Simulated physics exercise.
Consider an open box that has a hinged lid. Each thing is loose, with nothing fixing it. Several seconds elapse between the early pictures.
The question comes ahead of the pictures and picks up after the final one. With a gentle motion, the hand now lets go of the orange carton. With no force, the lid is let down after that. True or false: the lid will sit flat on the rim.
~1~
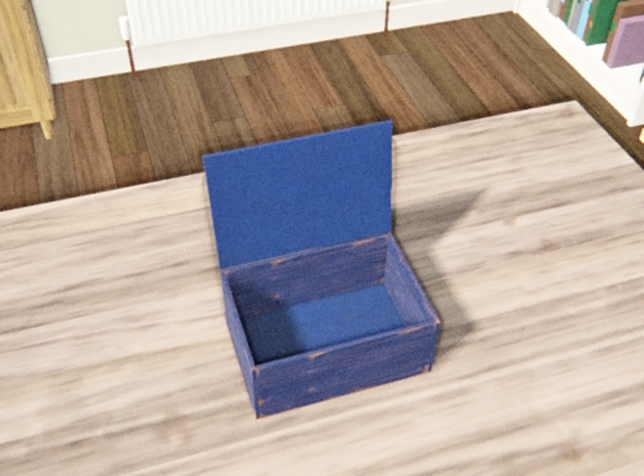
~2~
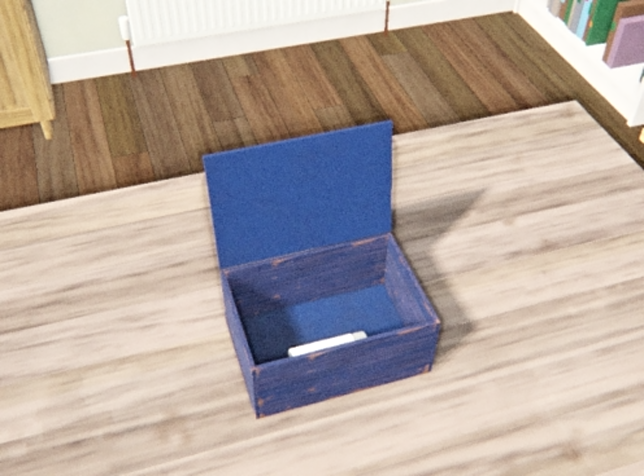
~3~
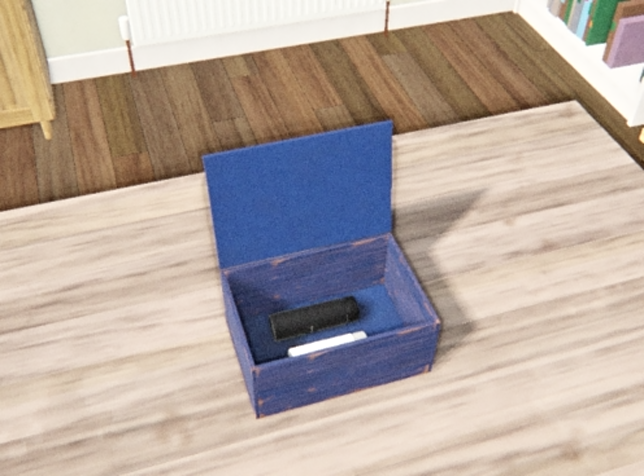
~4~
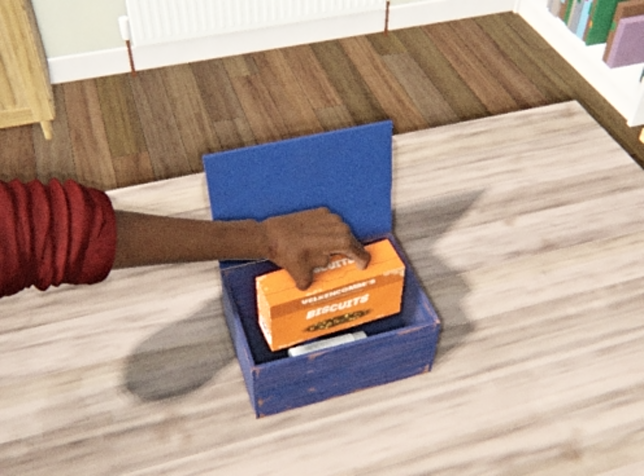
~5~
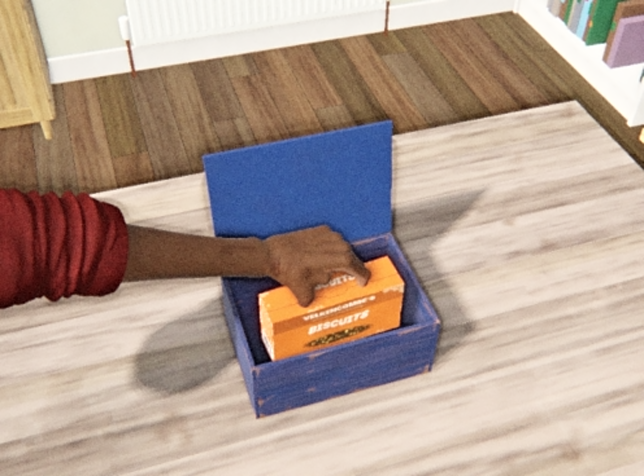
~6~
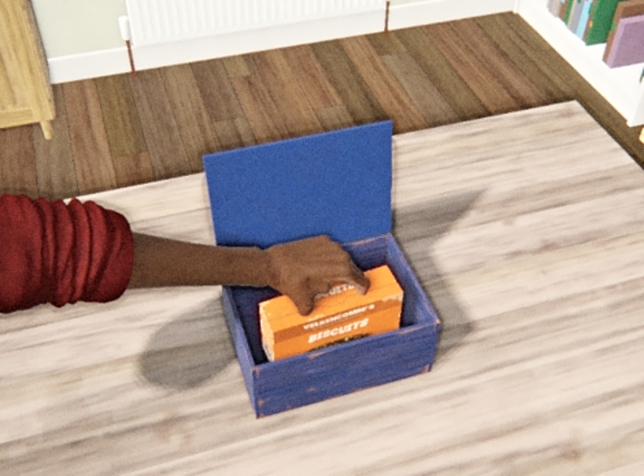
True.
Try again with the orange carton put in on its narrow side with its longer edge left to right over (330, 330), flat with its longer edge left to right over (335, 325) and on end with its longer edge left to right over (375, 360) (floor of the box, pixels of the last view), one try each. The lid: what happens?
Going in order, the lid comes down all the way, then comes down all the way, then is left partly open.
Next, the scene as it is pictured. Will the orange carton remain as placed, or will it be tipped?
By the end it has kept its angle.
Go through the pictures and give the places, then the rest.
In the first picture, the last thing is not in view yet.
In the second picture, the last thing is not in view yet.
In the third picture, the last thing is not in view yet; black shaker (314, 318).
The fourth picture shows on its way; orange carton (331, 295).
The fifth picture shows on its way; orange carton (331, 311).
The sixth picture shows put in, still held; orange carton (331, 319).
Then, 0.50 s after the last picture, orange carton tipped 7° from how it was near (321, 321); black shaker rolled about its own width; white shaker rolled a little.
Then, 1.40 s after the last picture, lid 76° above the rim; orange carton slid a little near (322, 326); black shaker rolled a little; white shaker rolled a little.
Then, 1.70 s after the last picture, lid 45° above the rim; orange carton slid a little near (322, 326); black shaker rolled a little; white shaker rolled a little.
Then, 1.90 s after the last picture, lid 14° above the rim; orange carton slid a little near (322, 326); black shaker rolled a little; white shaker rolled a little.
At rest, lid shut; moved from the start, orange carton; the other 2 in place. Seen from the same camera at the end, orange carton near (322, 326).
